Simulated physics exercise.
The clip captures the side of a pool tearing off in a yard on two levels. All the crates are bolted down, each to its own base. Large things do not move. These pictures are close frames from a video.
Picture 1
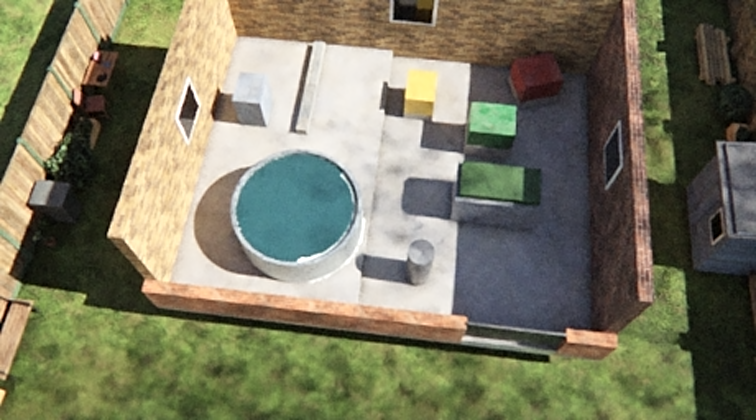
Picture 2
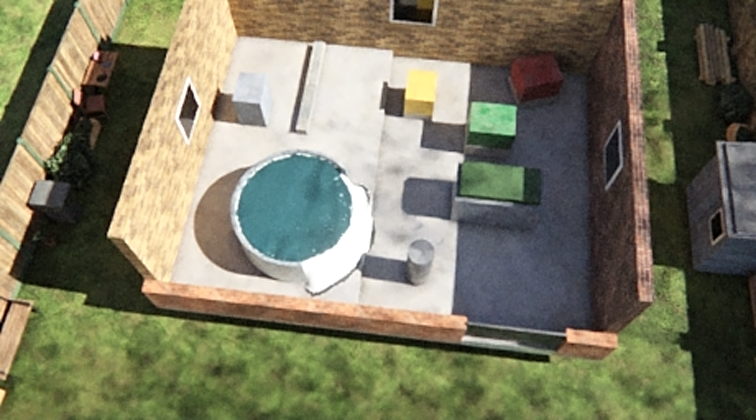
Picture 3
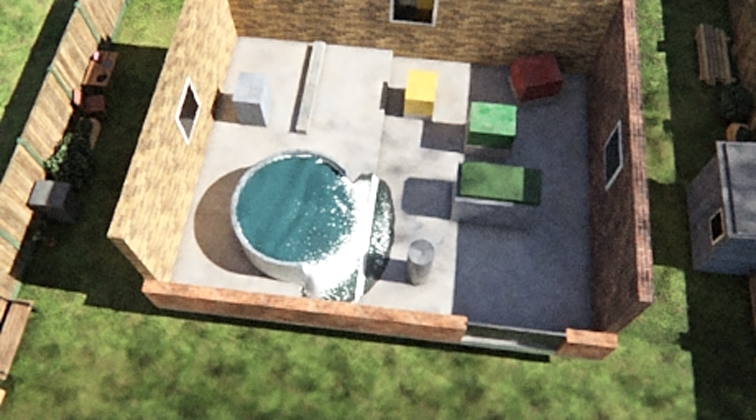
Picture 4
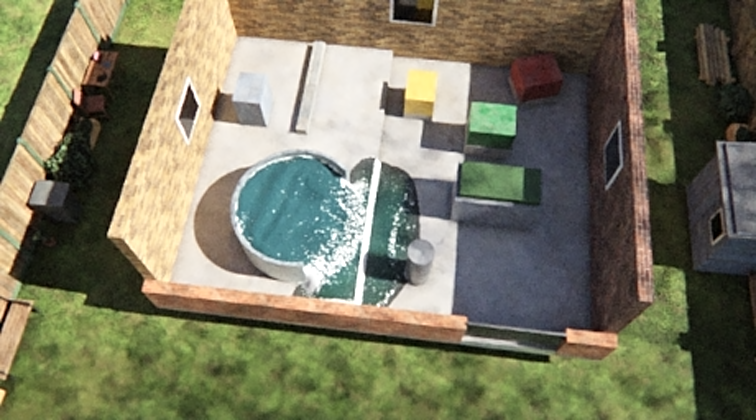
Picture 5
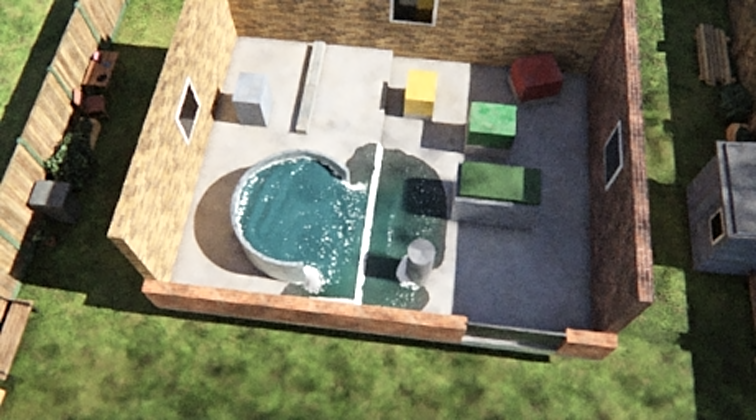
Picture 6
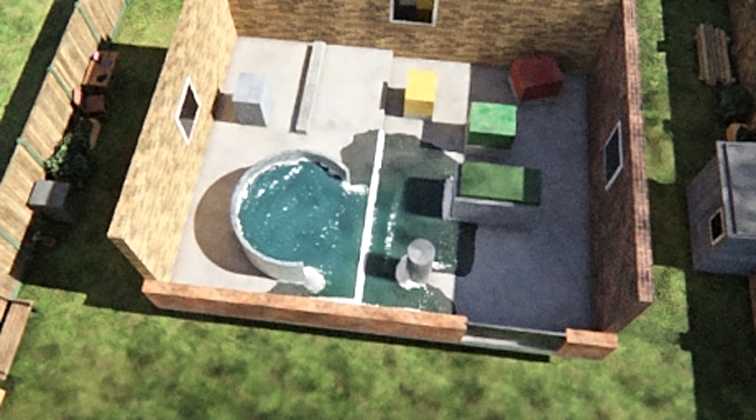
Round pool's side tearing open and water pouring out, spreading right across the walled yard around a grey cylinder and green-topped block.
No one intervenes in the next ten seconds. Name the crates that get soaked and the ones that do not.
The red crate gets soaked; the yellow crate gets soaked; the green crate does not get soaked.
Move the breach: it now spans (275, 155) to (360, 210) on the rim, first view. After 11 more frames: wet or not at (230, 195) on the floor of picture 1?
My call for that point is parched.
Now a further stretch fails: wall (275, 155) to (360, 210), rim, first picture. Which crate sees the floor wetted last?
That would be the red-painted one, reached last.
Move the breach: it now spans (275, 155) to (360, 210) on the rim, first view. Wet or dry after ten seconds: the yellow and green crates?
Taking them in turn, the yellow is overtopped and the green is overtopped.
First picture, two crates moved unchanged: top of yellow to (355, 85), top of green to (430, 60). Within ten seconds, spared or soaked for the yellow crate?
After ten seconds, the yellow one is left untouched.
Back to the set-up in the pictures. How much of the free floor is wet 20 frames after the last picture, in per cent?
My estimate is close to 60 per cent.
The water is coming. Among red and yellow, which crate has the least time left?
The yellow one.
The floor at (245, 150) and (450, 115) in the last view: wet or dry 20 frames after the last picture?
Dry, wet.
A moment on, water covers 40 % of the floor; the red crate not reached, the yellow crate water round its plinth, the green crate water round its plinth.
Next, water covers 50 % of the floor; the red crate water round its plinth, the yellow crate water round its plinth, the green crate water round its plinth.
Then, water covers 60 % of the floor; the red crate water round its plinth, the yellow crate water round its plinth, the green crate water round its plinth.
Later, water covers 75 % of the floor; the red crate water round its plinth, the yellow crate water round its plinth, the green crate water round its plinth.
In the end, water covers 70 % of the floor; the red crate was topped, the yellow crate was topped, the green crate stayed above the water.
